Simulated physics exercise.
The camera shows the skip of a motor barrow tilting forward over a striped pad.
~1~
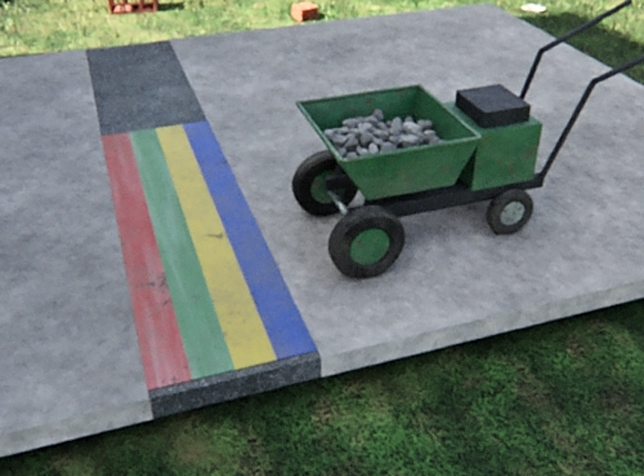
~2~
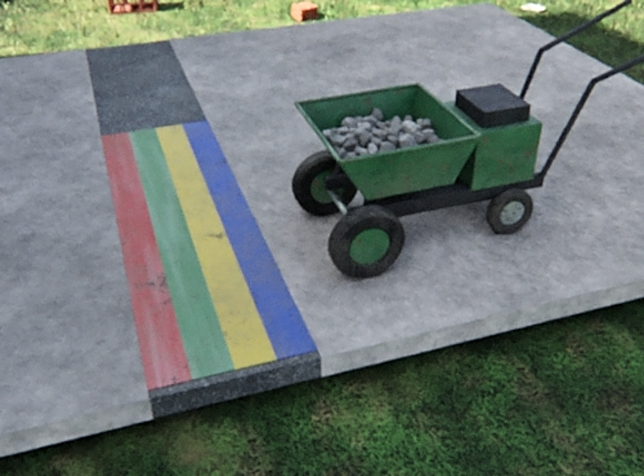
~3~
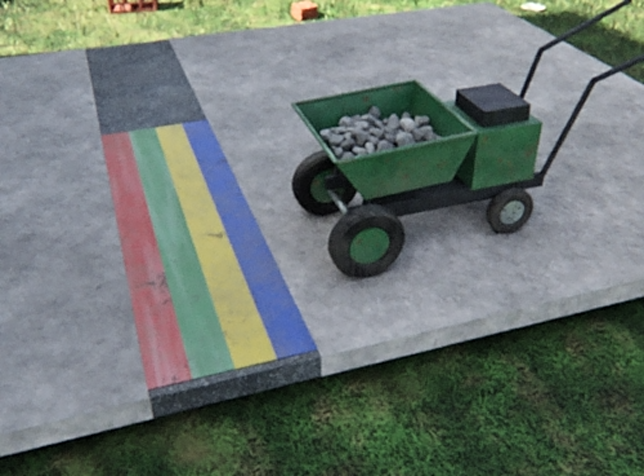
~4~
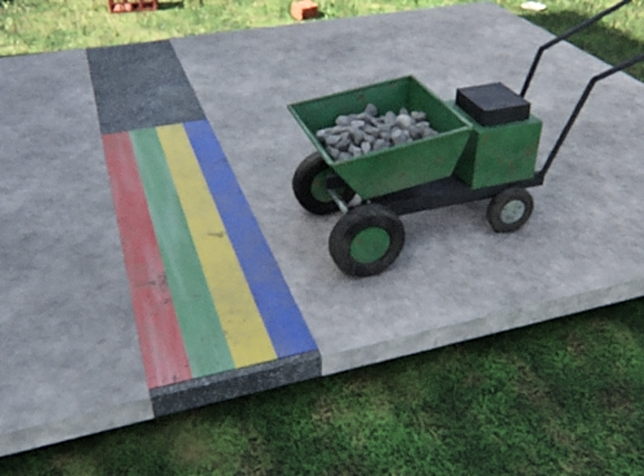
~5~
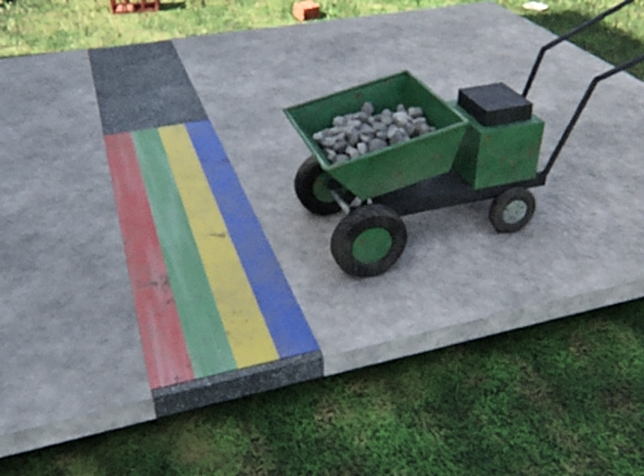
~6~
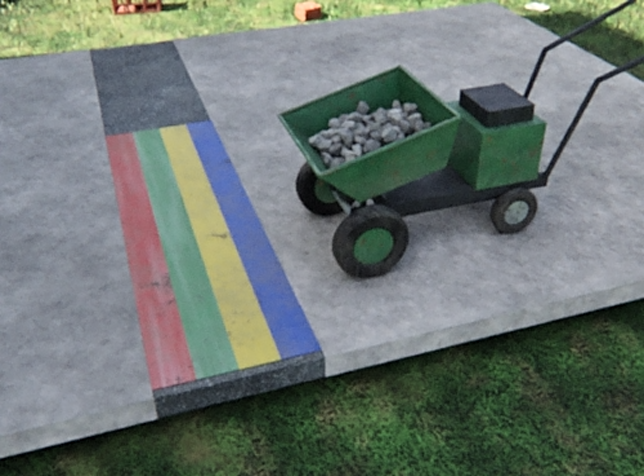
On a concrete slab beside grass, a green motor barrow's skip of grey stones gradually tilting forward, left, near four coloured stripes.
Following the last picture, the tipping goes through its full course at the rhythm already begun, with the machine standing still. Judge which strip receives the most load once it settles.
The strip receiving the most is the yellow one.
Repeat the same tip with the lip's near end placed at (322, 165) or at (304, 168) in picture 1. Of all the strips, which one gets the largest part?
First spot: The yellow one; second spot: That green strip.
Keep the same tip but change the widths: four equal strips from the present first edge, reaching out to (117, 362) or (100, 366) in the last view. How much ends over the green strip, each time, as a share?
10 and 10 percent, roughly.
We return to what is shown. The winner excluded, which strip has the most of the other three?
The next one is the strip in blue.
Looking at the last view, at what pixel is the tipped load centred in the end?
Once nothing moves, the middle sits near (227, 257).
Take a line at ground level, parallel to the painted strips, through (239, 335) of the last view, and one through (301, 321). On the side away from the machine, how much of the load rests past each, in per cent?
Result, first then second: 20 %, 70 %.
Soon, skip tipped steeply; all in the skip.
A while on, skip tipped right over; nearly all in the skip; a small part over the blue strip; a stray few over the yellow strip.
Towards the end, skip tipped right over; about a third in the skip; about a quarter over the blue strip; about a third over the yellow strip; a small part over the green strip; a stray few over the red strip; a stray few off the paint.
Finally, skip tipped right over; about a quarter in the skip; about a quarter over the blue strip; about a third over the yellow strip; a small part over the green strip; a stray few over the red strip; a stray few off the paint.
